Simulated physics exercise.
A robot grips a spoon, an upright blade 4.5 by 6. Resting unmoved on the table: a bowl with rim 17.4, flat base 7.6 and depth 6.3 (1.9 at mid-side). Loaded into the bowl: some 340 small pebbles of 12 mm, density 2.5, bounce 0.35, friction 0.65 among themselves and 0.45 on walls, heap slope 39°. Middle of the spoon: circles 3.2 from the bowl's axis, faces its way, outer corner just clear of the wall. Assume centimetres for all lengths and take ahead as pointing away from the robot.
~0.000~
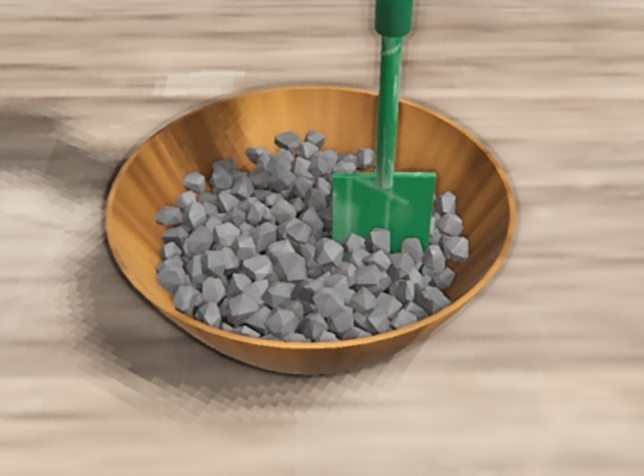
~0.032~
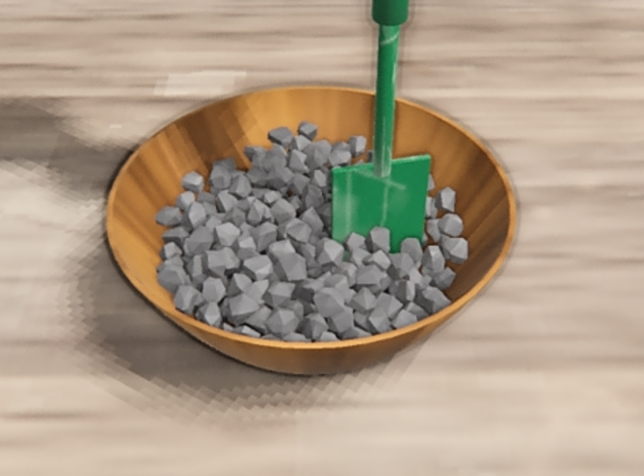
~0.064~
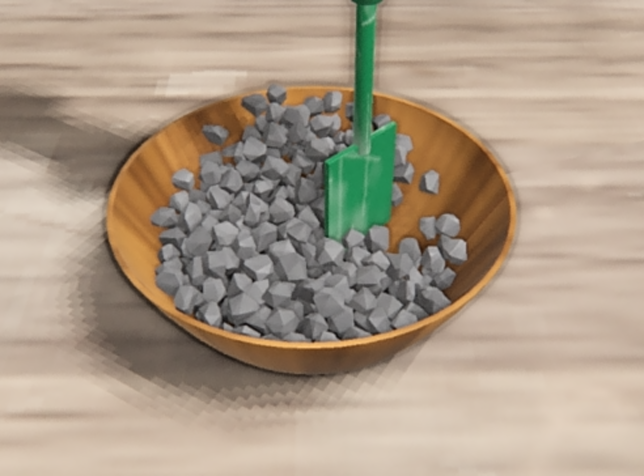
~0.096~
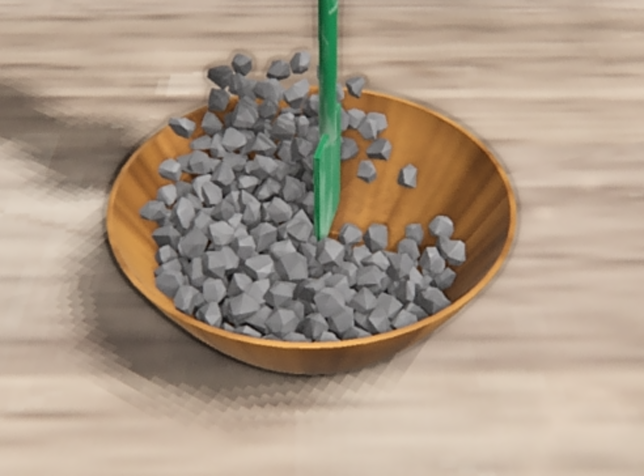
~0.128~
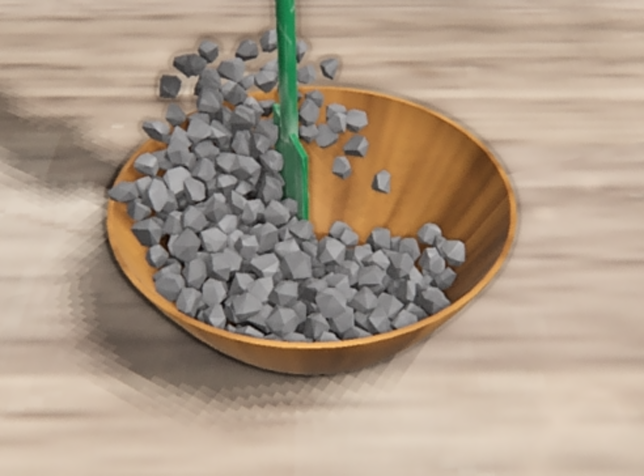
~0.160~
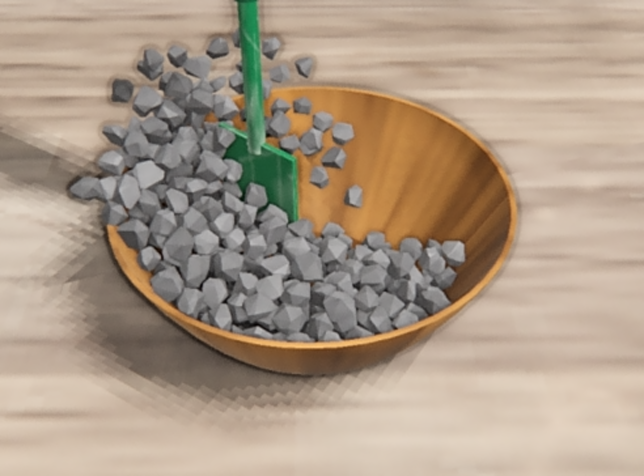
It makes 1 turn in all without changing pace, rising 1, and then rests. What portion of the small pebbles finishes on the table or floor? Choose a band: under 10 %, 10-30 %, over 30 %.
Band: Over 30 %.
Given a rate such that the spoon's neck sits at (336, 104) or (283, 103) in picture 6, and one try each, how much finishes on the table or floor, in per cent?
About 20 and 30 %.
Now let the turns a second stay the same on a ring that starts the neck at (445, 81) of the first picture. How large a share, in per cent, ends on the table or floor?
It comes to around 5 percent.
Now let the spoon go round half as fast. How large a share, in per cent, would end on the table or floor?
I'd say close to 15 %.
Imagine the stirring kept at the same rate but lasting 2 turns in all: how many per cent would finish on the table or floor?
Roughly 50 per cent would end up there.
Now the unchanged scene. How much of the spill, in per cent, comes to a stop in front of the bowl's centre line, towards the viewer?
Around 70 percent of it.
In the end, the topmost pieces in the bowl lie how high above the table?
The top sits some 6.5 cm up.
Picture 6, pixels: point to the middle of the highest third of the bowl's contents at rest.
Near (367, 183).
After 0.24 s, 221° round, highest piece 12 above the table; 291 in the bowl, 13 on the table or floor, 41 in flight or on the tool.
After 0.32 s, 300° round, highest piece 11 above the table; 238 in the bowl, 38 on the table or floor, 69 in flight or on the tool.
After 0.56 s, 0° round, highest piece 6 above the table; 199 in the bowl, 144 on the table or floor, 2 in flight or on the tool.
After 1.26 s, 0° round, highest piece 6 above the table; 199 in the bowl, 146 on the table or floor.
In the end, 199 in the bowl, 146 on the table or floor. That is 42 % on the table or floor.
